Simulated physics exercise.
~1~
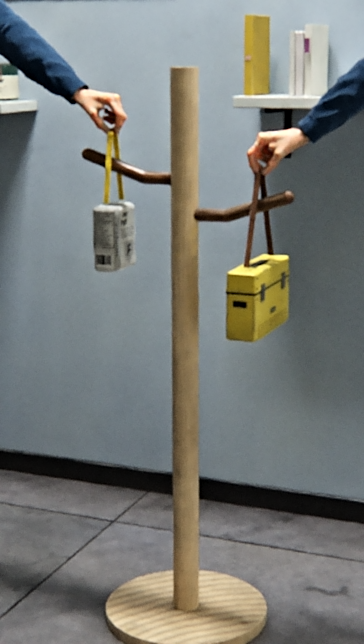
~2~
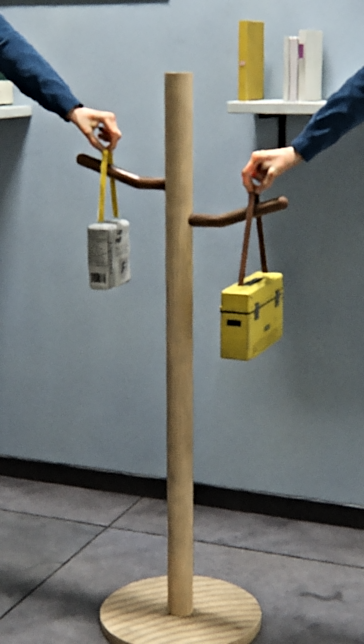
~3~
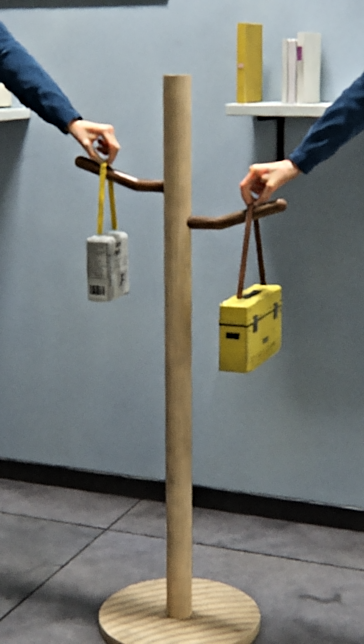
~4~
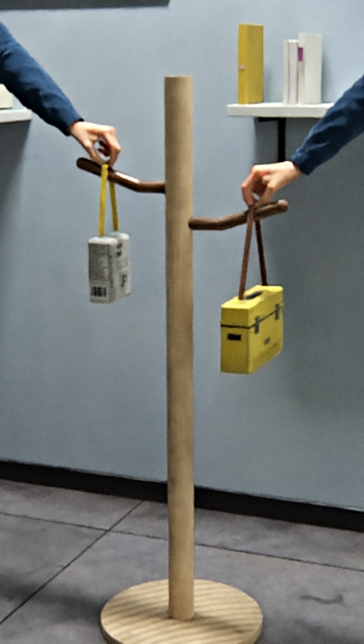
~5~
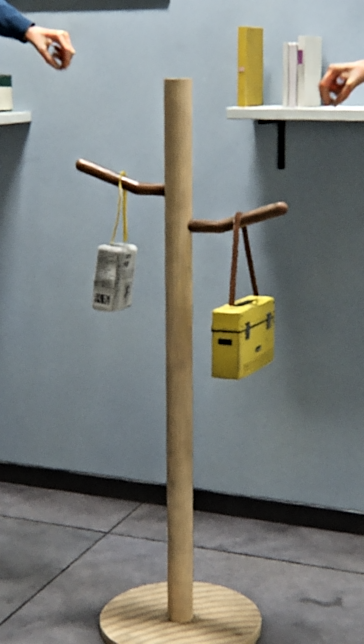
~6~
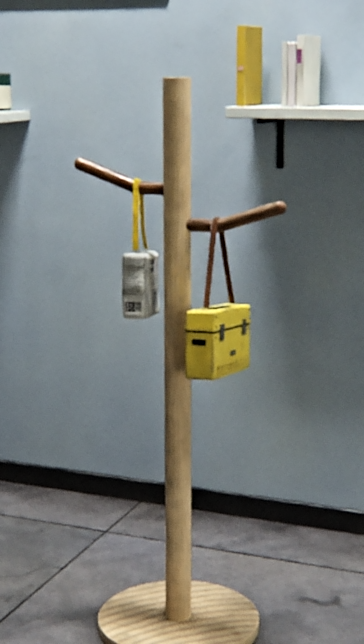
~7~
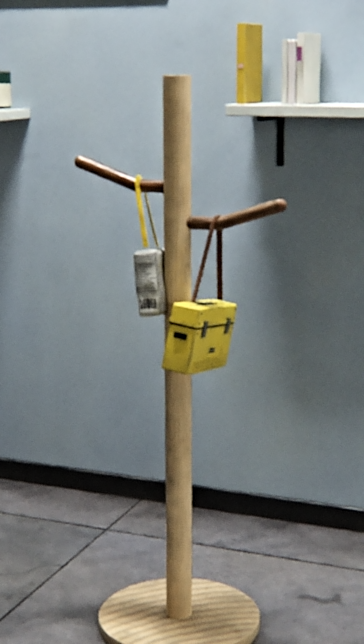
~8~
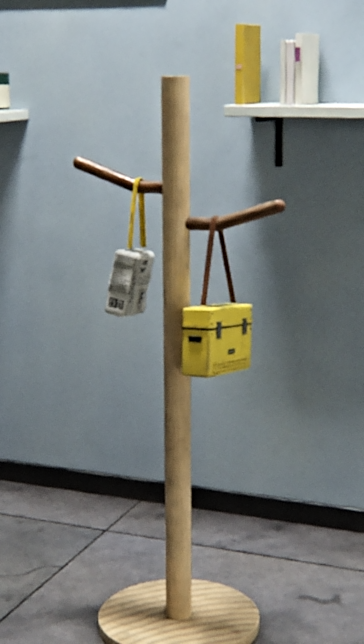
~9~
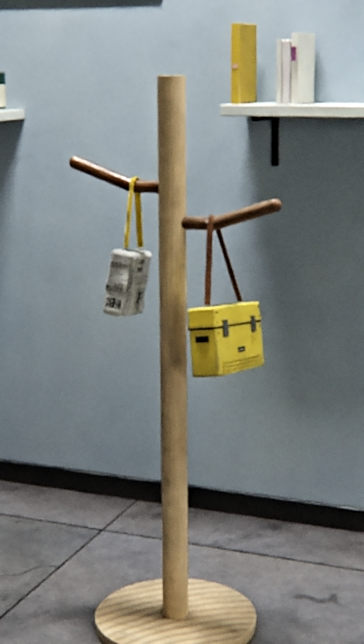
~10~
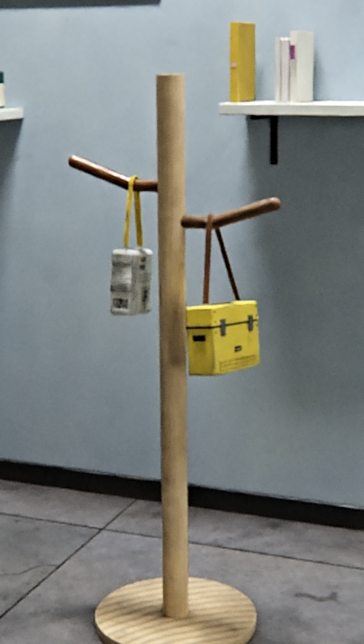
At the start, two hands hold a white pouch on a yellow loop and a yellow case on a brown loop beside the two dark pegs of a wooden post. The hands lower them until the loops rest over the pegs, then let go and draw away to either side. Both loops slide inward along the sloping pegs toward the post. The pouch and case swing in close to it, tilting, then swing back out a little. Their swaying eases, and both are still hanging from their pegs at the end.
